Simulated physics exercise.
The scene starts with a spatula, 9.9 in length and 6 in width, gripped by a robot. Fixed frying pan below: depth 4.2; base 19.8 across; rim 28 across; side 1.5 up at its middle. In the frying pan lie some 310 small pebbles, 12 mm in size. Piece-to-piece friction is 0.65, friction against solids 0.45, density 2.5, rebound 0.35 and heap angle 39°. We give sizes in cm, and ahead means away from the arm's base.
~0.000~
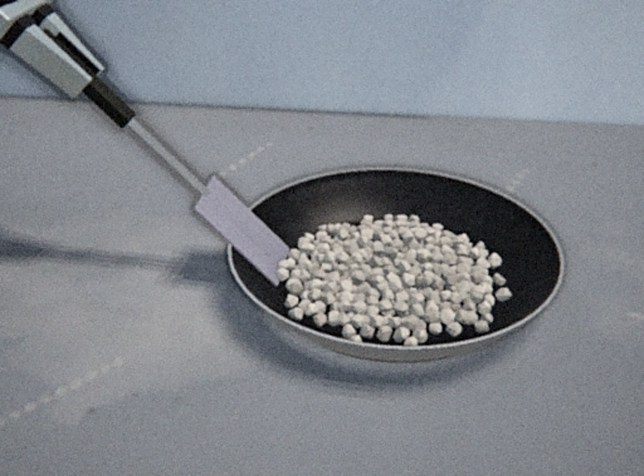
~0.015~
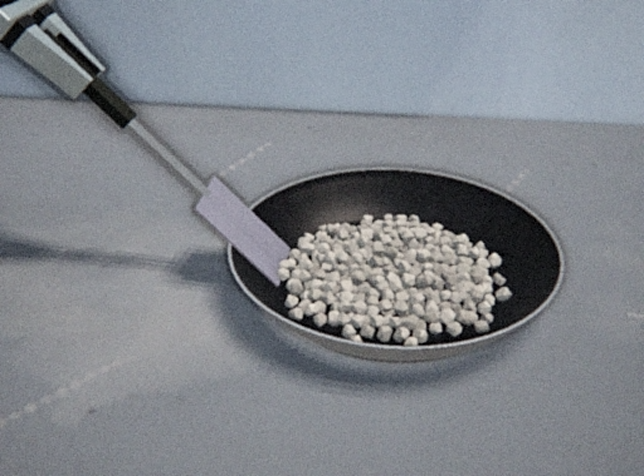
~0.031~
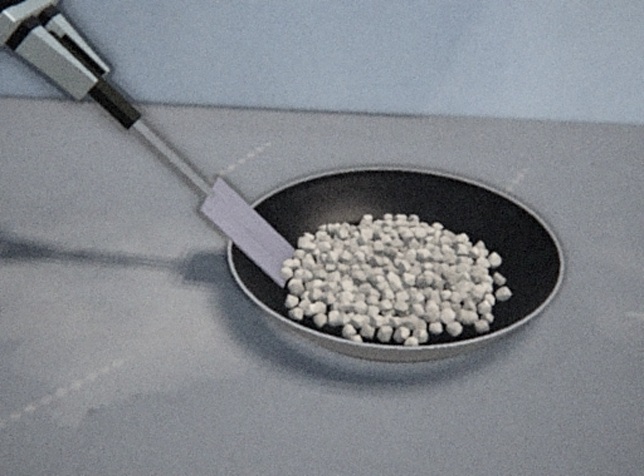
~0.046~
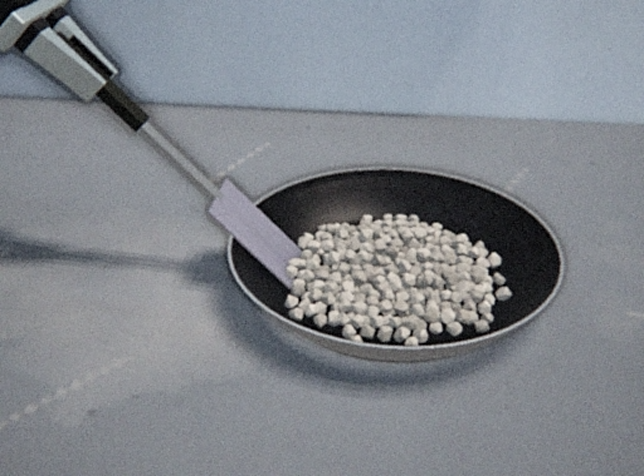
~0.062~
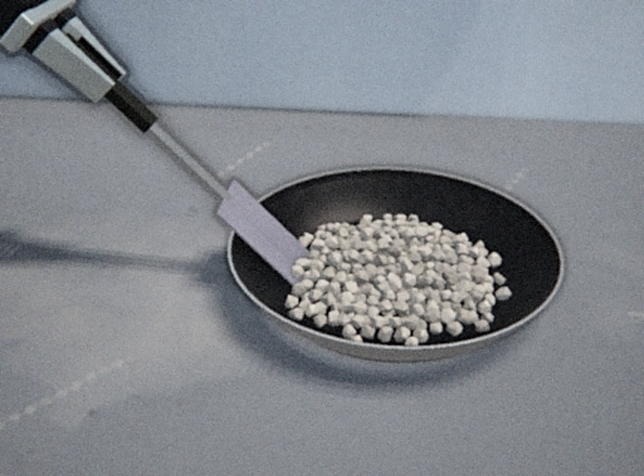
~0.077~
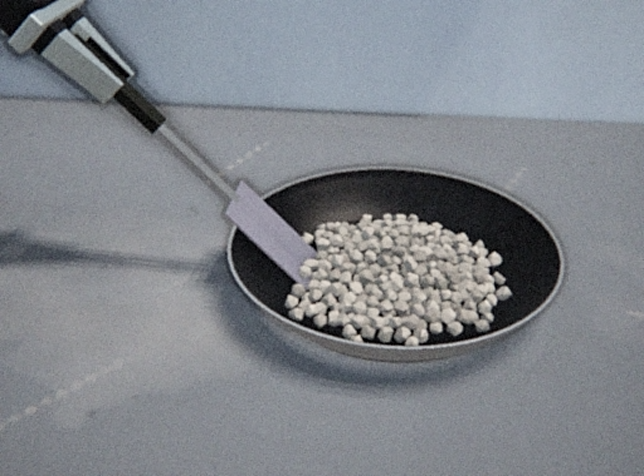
On a grey tabletop, a robot arm slides a spatula slightly rightward into a black frying pan beside a pile of white pebbles.
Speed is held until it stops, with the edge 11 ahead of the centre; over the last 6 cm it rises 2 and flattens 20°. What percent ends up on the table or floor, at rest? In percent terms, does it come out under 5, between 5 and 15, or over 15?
It comes out between 5 and 15 %.
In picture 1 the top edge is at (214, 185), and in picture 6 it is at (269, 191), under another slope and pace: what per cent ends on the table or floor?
Around 25 per cent finishes there.
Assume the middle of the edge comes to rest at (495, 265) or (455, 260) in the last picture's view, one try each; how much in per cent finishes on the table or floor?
First try roughly 0 percent, second roughly 0 percent.
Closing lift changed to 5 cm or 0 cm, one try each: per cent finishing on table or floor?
First try about 10 %, second try about 10 %.
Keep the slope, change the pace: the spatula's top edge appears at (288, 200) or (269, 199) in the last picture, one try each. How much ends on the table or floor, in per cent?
Respectively, around 25 and 25 per cent.
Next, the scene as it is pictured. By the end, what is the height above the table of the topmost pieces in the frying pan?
Some 6.0 cm above the table.
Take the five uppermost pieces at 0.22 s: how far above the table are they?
Somewhere near 4 cm, I'd say.
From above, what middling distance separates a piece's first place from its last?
It works out to roughly 5 cm.
After 0.22 s, sloping 47°, highest piece 4 above the table; 308 in the frying pan.
After 0.37 s, sloping 42°, highest piece 5 above the table; 306 in the frying pan, 1 on the table or floor, 1 on the blade or in flight.
After 0.64 s, sloping 27°, highest piece 6 above the table; 277 in the frying pan, 30 on the table or floor, 1 on the blade or in flight.
After 1.69 s, sloping 27°, highest piece 6 above the table; 277 in the frying pan, 31 on the table or floor.
In the end, 277 in the frying pan, 31 on the table or floor. That is 10 % on the table or floor.
